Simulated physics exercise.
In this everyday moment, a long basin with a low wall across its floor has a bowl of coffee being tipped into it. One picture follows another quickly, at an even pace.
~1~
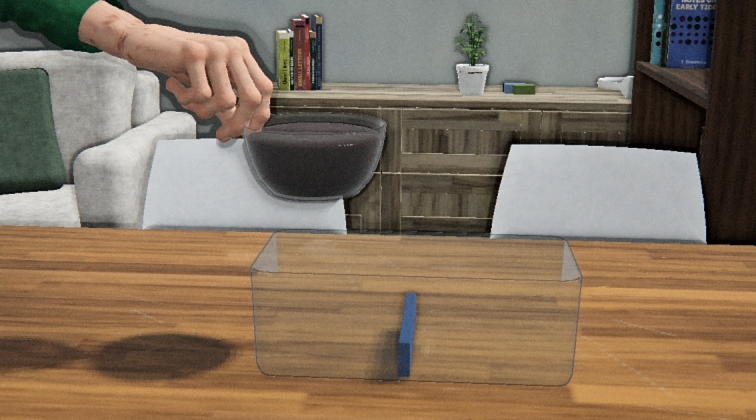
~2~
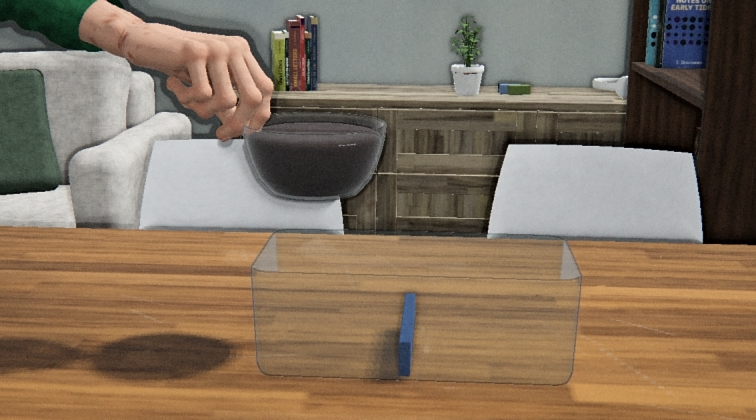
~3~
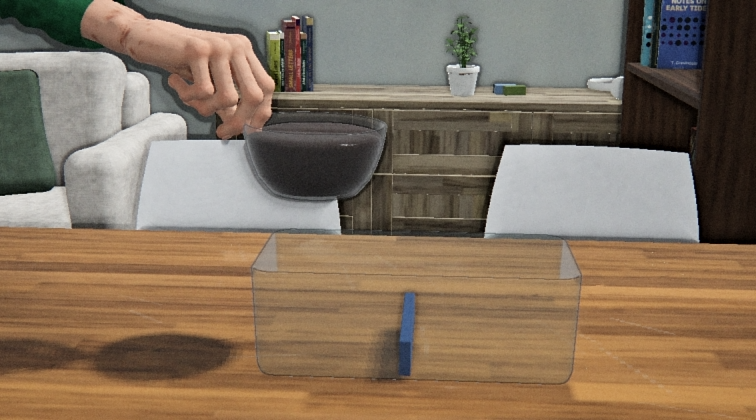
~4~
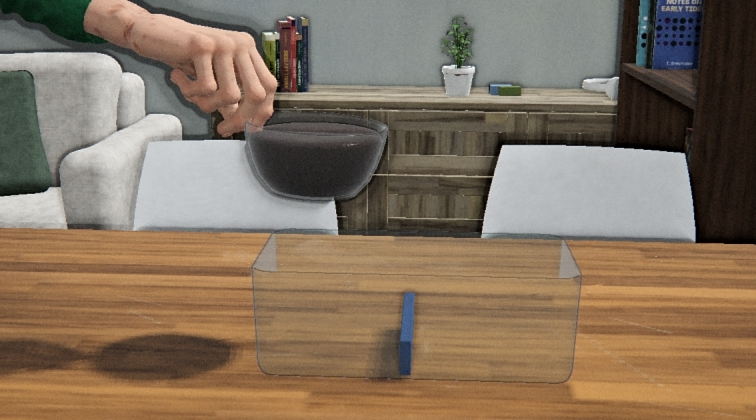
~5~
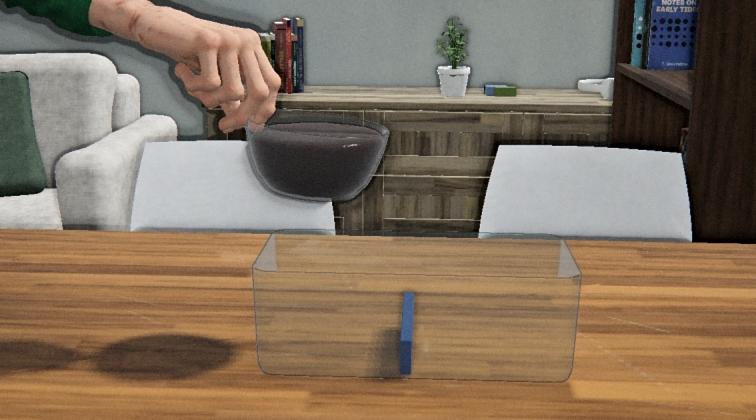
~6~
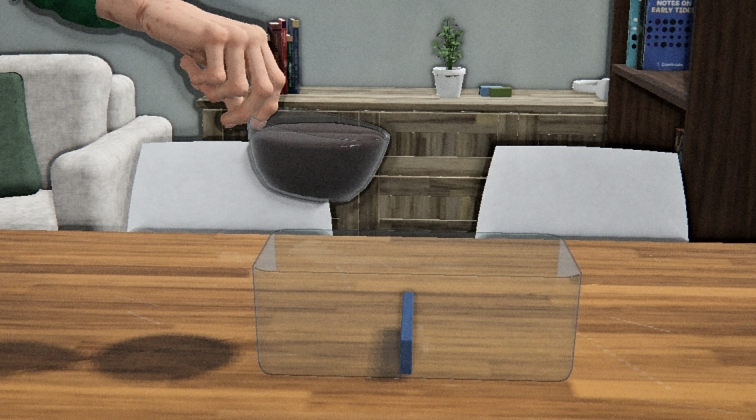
To begin with, a hand holds a glass bowl of dark liquid level above a clear, long basin with a low blue wall across its floor, on a wooden table. The bowl then tilts slightly, its right rim dipping a little further by the end, while the basin stays empty of liquid.
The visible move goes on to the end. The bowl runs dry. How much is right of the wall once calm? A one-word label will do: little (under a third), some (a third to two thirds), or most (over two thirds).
Most.
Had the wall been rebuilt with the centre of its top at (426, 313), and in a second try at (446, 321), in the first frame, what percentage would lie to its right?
That'd be about 65 percent for the first and about 45 percent for the other.
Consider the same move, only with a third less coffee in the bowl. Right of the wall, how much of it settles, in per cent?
That share would be some 75 parts in a hundred.
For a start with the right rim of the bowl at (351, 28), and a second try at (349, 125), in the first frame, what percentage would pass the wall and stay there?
First place gives some 70 %, second place some 50 %.
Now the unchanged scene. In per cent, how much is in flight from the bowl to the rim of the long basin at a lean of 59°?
It's close to 25 %.
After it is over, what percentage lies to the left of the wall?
I'd put it at about 20 per cent.
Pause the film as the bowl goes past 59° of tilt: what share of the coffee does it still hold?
Around 50 in a hundred.
A moment on, the tilt is 59° and 50 per cent is still to pour, 1 is left of the wall and 23 right of it.
Next, the tilt is 94° and 4 per cent is still to pour, 12 is left of the wall and 80 right of it.
Then the tilt is 105° and 0 per cent is still to pour, 19 is left of the wall and 81 right of it.
Later the tilt is 105° and 0 per cent is still to pour, 19 is left of the wall and 80 right of it.
Finally, 19 per cent lies left of the wall, 80 right of it and 1 outside.
